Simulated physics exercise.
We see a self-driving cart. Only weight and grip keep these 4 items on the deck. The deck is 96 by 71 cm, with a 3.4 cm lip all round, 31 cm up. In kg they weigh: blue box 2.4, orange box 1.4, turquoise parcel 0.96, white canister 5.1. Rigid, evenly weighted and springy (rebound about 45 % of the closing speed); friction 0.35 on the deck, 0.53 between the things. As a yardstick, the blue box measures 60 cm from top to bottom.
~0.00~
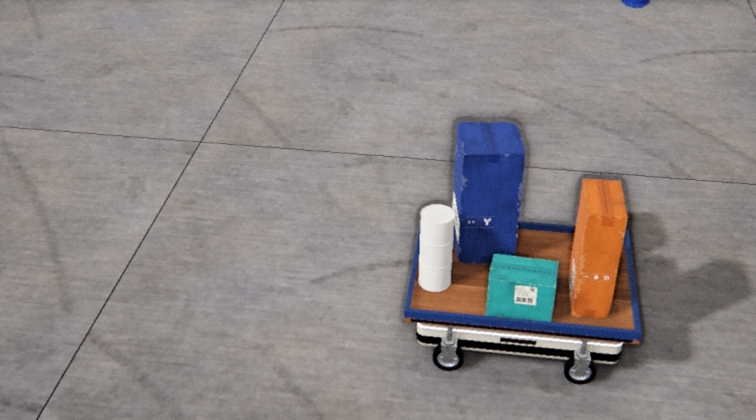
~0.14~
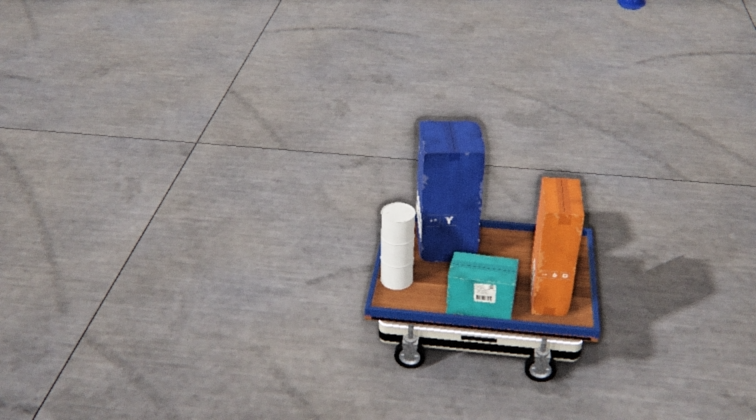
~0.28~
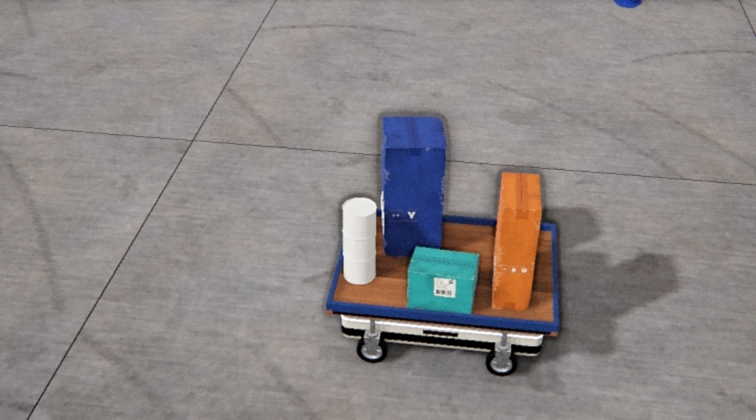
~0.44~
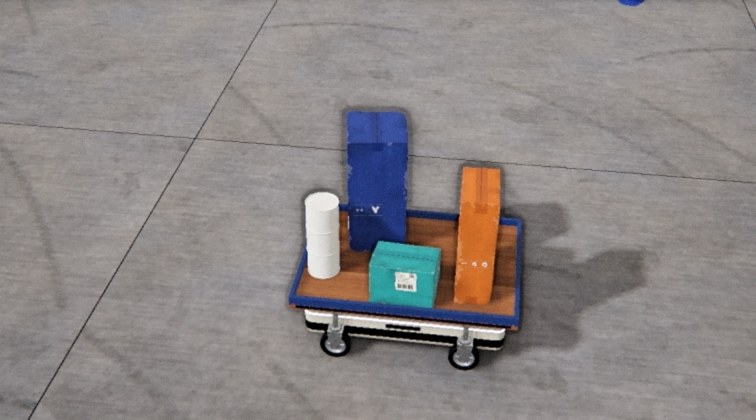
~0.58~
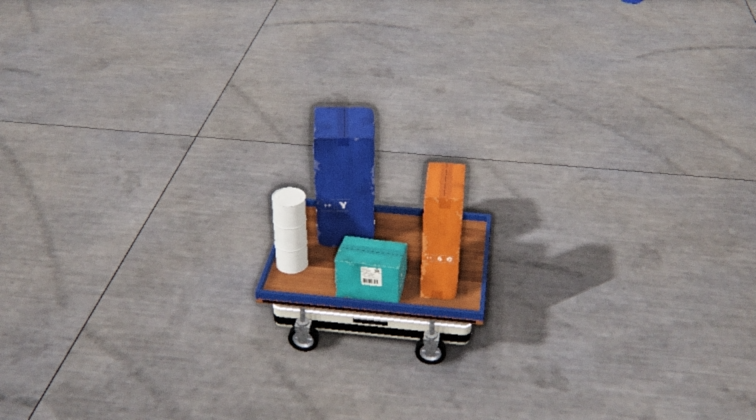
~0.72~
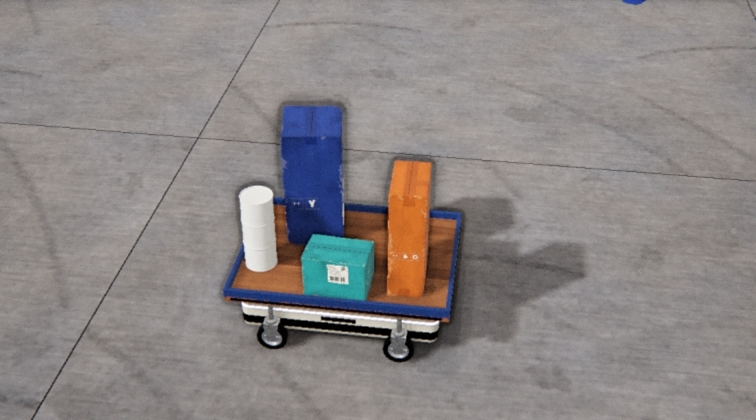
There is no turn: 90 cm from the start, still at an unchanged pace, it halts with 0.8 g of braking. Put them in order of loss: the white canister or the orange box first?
Of the two named, the second: The orange box.
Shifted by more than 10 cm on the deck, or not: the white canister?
The white canister stays put.
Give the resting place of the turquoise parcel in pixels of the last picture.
At about (272, 263).
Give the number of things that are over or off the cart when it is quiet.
1 of them.
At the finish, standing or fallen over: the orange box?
The orange box falls over.
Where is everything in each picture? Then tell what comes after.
In the first frame, 0 cm covered; white canister (436, 249); orange box (596, 250).
In the second frame, 15 cm covered; blue box (449, 192); turquoise parcel (482, 287).
In the third frame, 31 cm covered; blue box (412, 188); turquoise parcel (443, 281).
In the fourth frame, 48 cm covered; blue box (376, 182); turquoise parcel (405, 276).
In the fifth frame, 64 cm covered; blue box (345, 178); turquoise parcel (371, 270).
In the sixth frame, 79 cm covered; white canister (259, 229); orange box (409, 230).
After 1.02 s, 98 cm covered, stopped; white canister 12° off upright near (209, 223); orange box 9° off upright near (351, 223); blue box moved 8 cm.
After 1.22 s, 98 cm covered, stopped; orange box 26° off upright near (333, 222); white canister 20° off upright near (204, 222); blue box moved 10 cm.
After 2.02 s, 98 cm covered, stopped; orange box 54° off upright near (330, 227); white canister 8° off upright near (225, 225); turquoise parcel moved 11 cm.
In the end (3.3 s), toppled on the deck, orange box; not toppled but over 10 cm from the start, blue box and turquoise parcel; white canister under 10 cm from the start. At the end, from the last picture's camera, white canister near (219, 226), orange box near (332, 229). White canister was never lost; orange box went at 1.32 s.
